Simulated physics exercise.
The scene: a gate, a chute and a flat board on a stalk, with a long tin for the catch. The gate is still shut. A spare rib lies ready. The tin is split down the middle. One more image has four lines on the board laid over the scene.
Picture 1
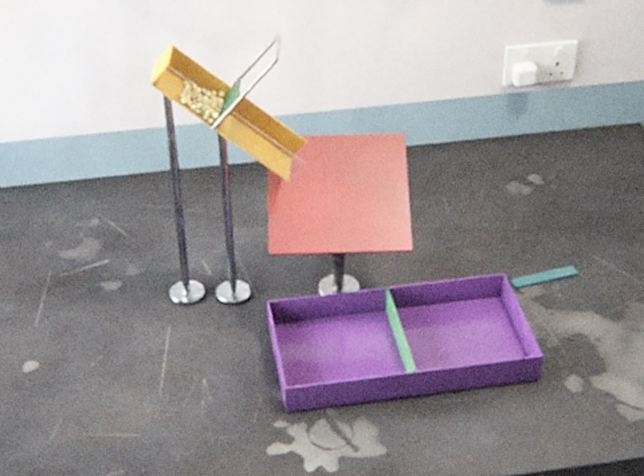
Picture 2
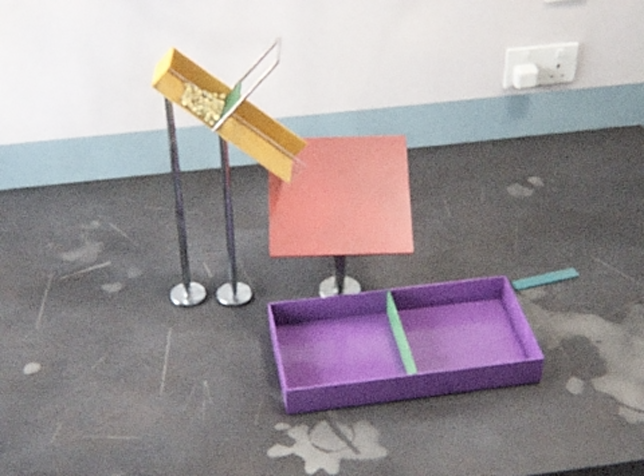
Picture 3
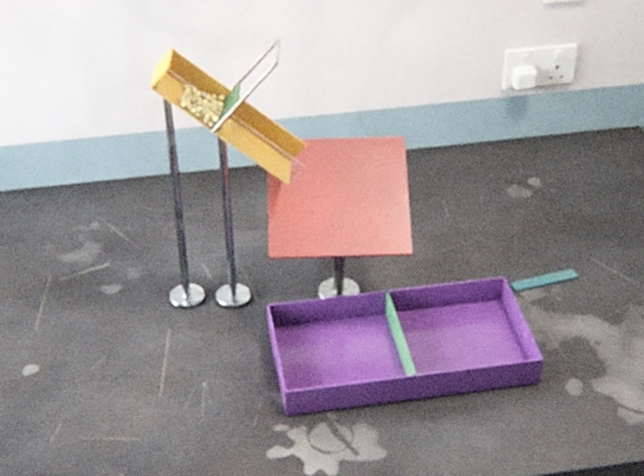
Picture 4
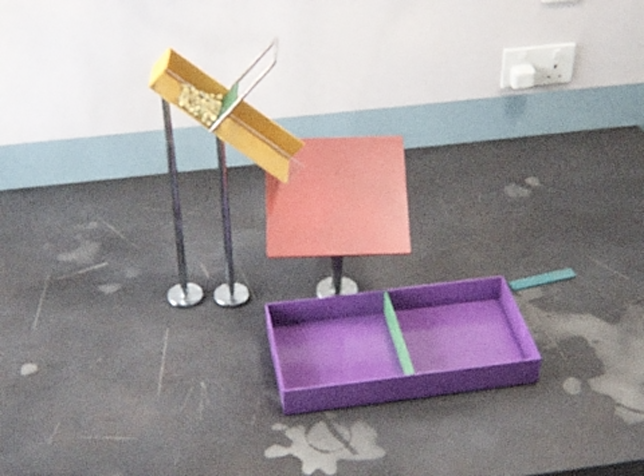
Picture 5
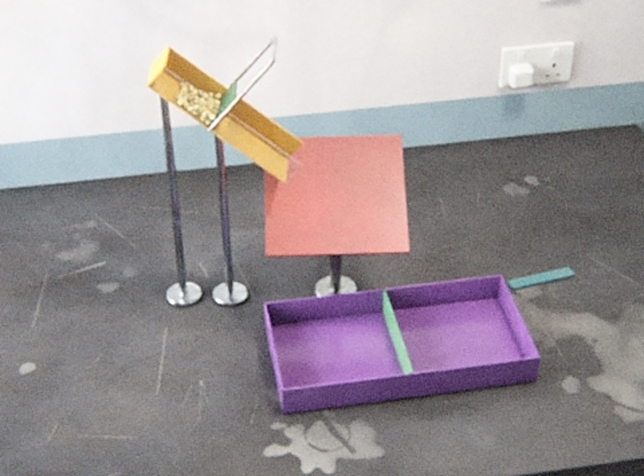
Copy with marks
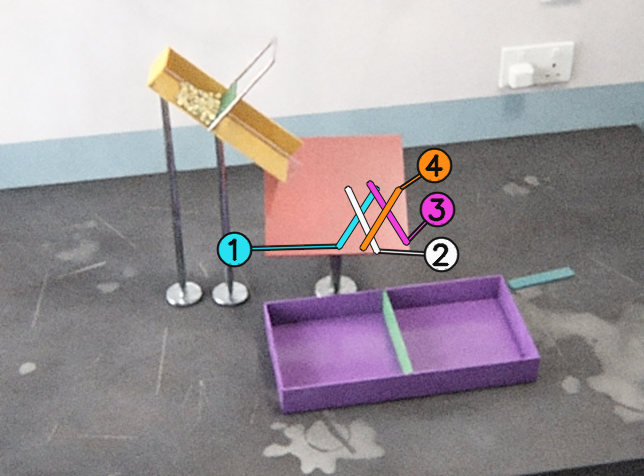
Soya beans resting behind a closed gate in a sloping yellow chute, beside a tilted red board and a divided purple tin.
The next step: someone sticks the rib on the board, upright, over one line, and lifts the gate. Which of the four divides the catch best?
3 is best.
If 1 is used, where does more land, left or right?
Left.
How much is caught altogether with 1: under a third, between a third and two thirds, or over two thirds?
Over two thirds.
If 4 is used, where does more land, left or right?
The left half.
On the marked copy, line 1 from (376, 189) to (339, 246); line 2 from (348, 189) to (376, 251); line 3 from (370, 183) to (406, 242); line 4 from (398, 190) to (363, 247).
If 1 is chosen, of what is caught, all in the left half, none in the right.
If 2 is chosen, of what is caught, nearly all in the left half, a small part in the right.
If 3 is chosen, of what is caught, about a third in the left half, about two thirds in the right.
If 4 is chosen, of what is caught, all in the left half, none in the right.
